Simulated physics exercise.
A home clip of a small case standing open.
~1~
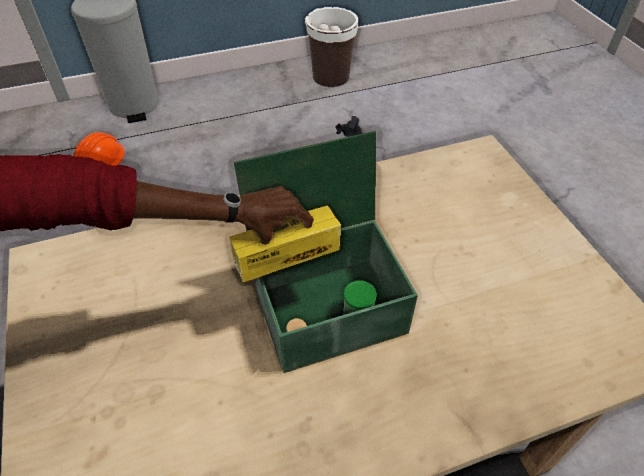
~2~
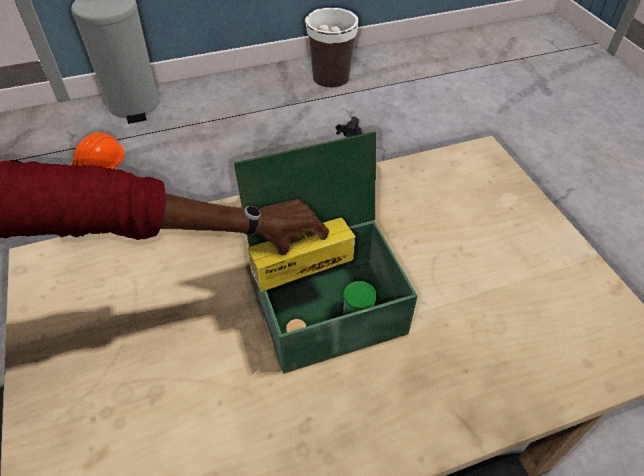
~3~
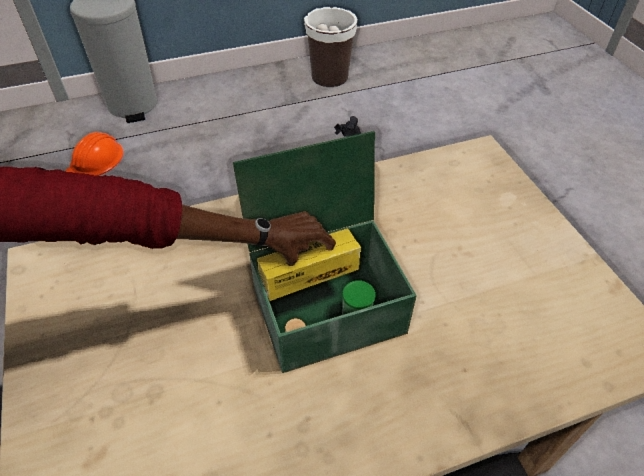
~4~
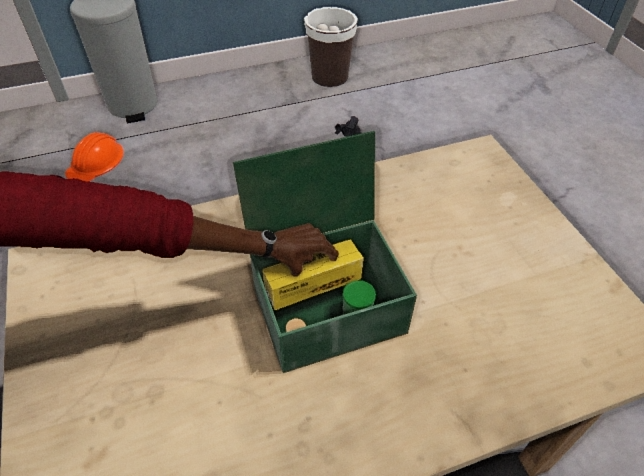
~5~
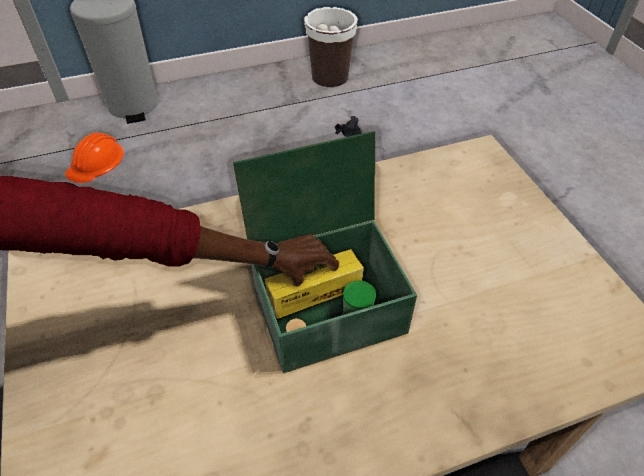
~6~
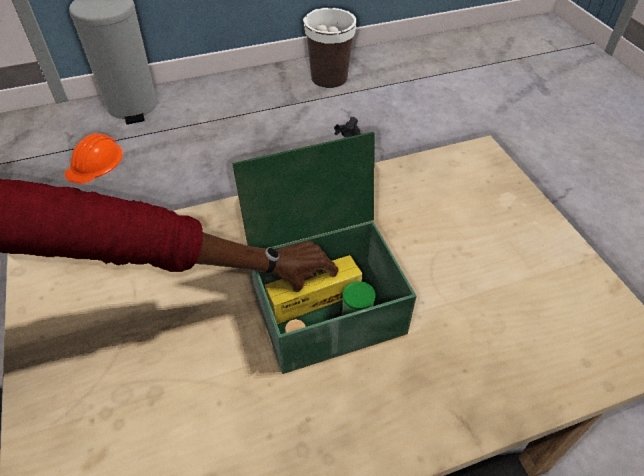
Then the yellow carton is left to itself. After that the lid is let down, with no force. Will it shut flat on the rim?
In the end the lid shuts flat.
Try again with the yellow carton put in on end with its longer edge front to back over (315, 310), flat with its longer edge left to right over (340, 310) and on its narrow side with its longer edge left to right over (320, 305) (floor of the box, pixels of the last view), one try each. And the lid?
First try: It is held up; second try: It shuts flat; third try: It shuts flat.
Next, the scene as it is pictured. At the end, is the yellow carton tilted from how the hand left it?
The yellow carton keeps its pose.
Then, 1.20 s after the last picture, lid starting down.
Then, 1.60 s after the last picture, lid 57° above the rim.
Then, 1.80 s after the last picture, lid 35° above the rim.
Then, 2.00 s after the last picture, lid 8° above the rim.
At rest, lid shut; all 3 in place. Seen from the same camera at the end, yellow carton near (314, 289).
